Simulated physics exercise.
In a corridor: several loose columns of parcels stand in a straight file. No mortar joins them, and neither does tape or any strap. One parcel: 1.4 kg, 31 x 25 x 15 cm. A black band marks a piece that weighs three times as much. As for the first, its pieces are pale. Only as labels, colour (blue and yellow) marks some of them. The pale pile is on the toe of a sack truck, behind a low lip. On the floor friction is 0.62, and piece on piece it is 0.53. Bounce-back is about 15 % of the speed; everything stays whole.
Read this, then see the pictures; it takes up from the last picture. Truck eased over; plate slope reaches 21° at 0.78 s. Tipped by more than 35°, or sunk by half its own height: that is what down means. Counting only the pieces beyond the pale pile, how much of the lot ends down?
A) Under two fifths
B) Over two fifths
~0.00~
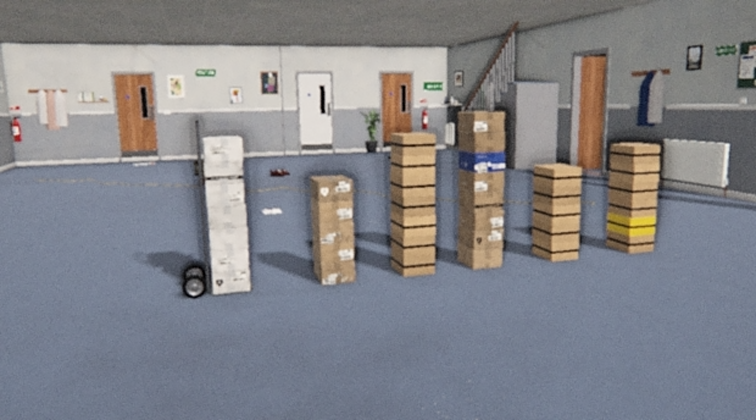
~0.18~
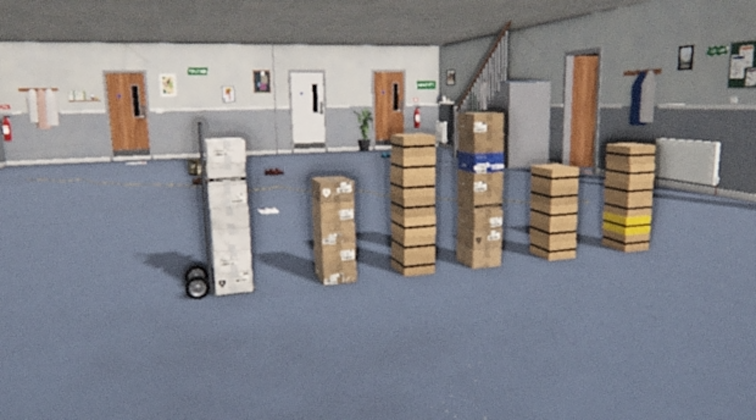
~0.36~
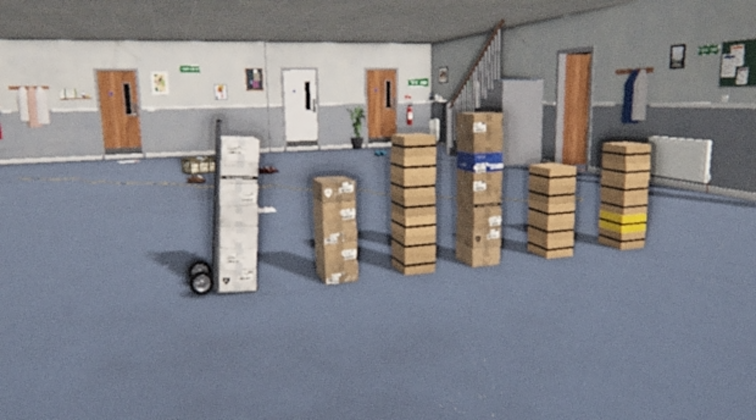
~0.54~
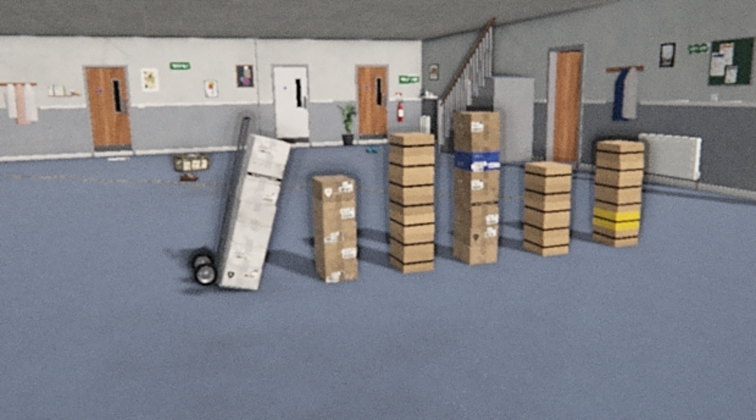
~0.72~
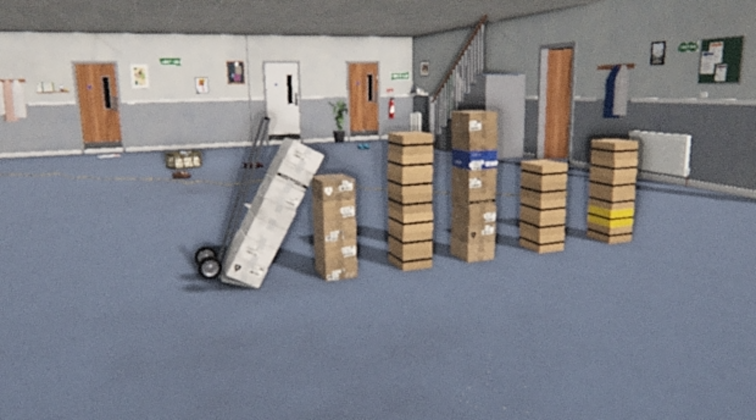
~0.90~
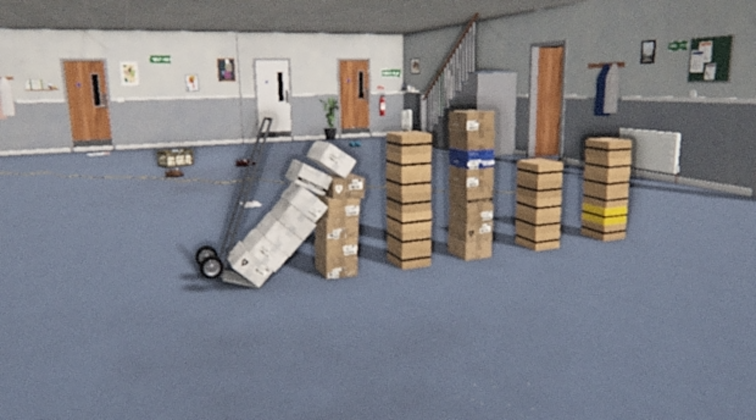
Under two fifths.
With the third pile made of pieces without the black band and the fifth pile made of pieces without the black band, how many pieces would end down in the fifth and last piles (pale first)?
Result: Fifth pile 5, last pile 0.
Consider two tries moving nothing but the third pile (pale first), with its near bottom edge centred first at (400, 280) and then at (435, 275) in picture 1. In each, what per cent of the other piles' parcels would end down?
I'd say close to 0 percent, then close to 20 percent.
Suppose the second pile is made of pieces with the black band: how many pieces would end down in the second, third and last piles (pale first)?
Second 0, third 0, last 0.
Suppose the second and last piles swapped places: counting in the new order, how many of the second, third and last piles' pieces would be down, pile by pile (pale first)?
Count of fallen pieces - second: 0; third: 0; last: 0.
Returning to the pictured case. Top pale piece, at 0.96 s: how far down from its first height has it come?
Roughly 10 cm.
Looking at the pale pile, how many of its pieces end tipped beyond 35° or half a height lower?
That happens to 7 of them.
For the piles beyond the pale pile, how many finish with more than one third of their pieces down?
That comes to 0.
After 0.96 s, 7 of the pale pile down; none of the 31 other parcels down, 5 disturbed.
After 1.34 s, 7 of the pale pile down; none of the 31 other parcels down, 6 disturbed.
At rest (2.2 s), 7 of the pale pile down; none of the 31 other parcels down, 6 disturbed; blue parcel unmoved; yellow parcel unmoved. That is 0 per cent. As the last picture would show them, middles, blue parcel near (471, 158), yellow parcel near (604, 213).
